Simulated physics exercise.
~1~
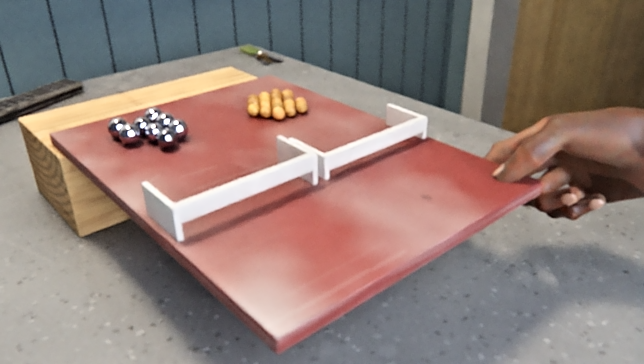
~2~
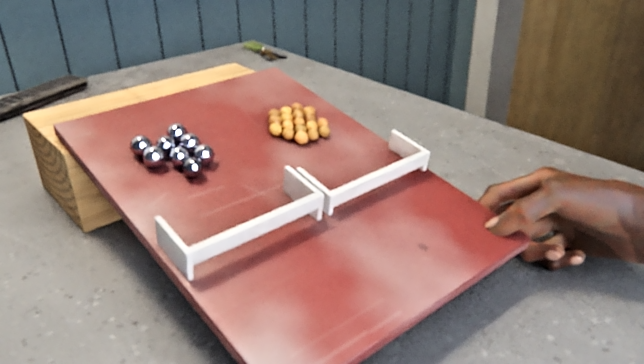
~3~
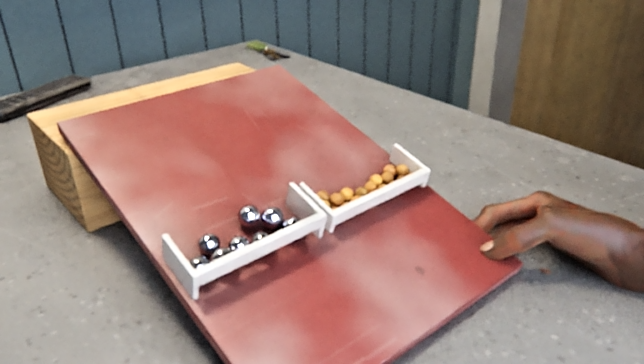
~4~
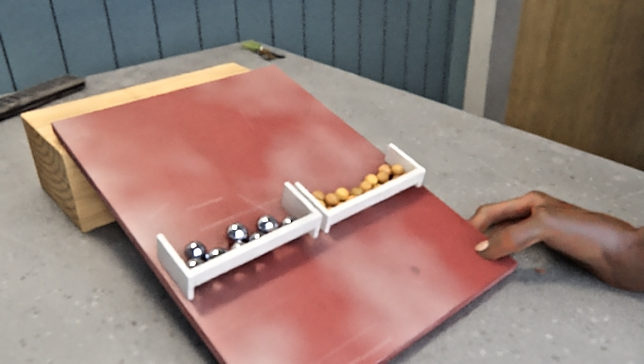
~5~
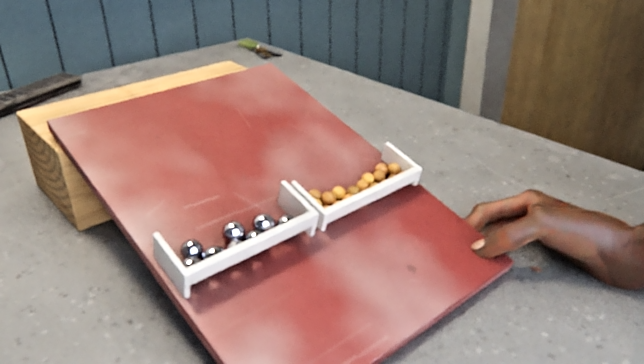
Shiny dark balls and small orange pieces slide down a tilting red board into white barriers.
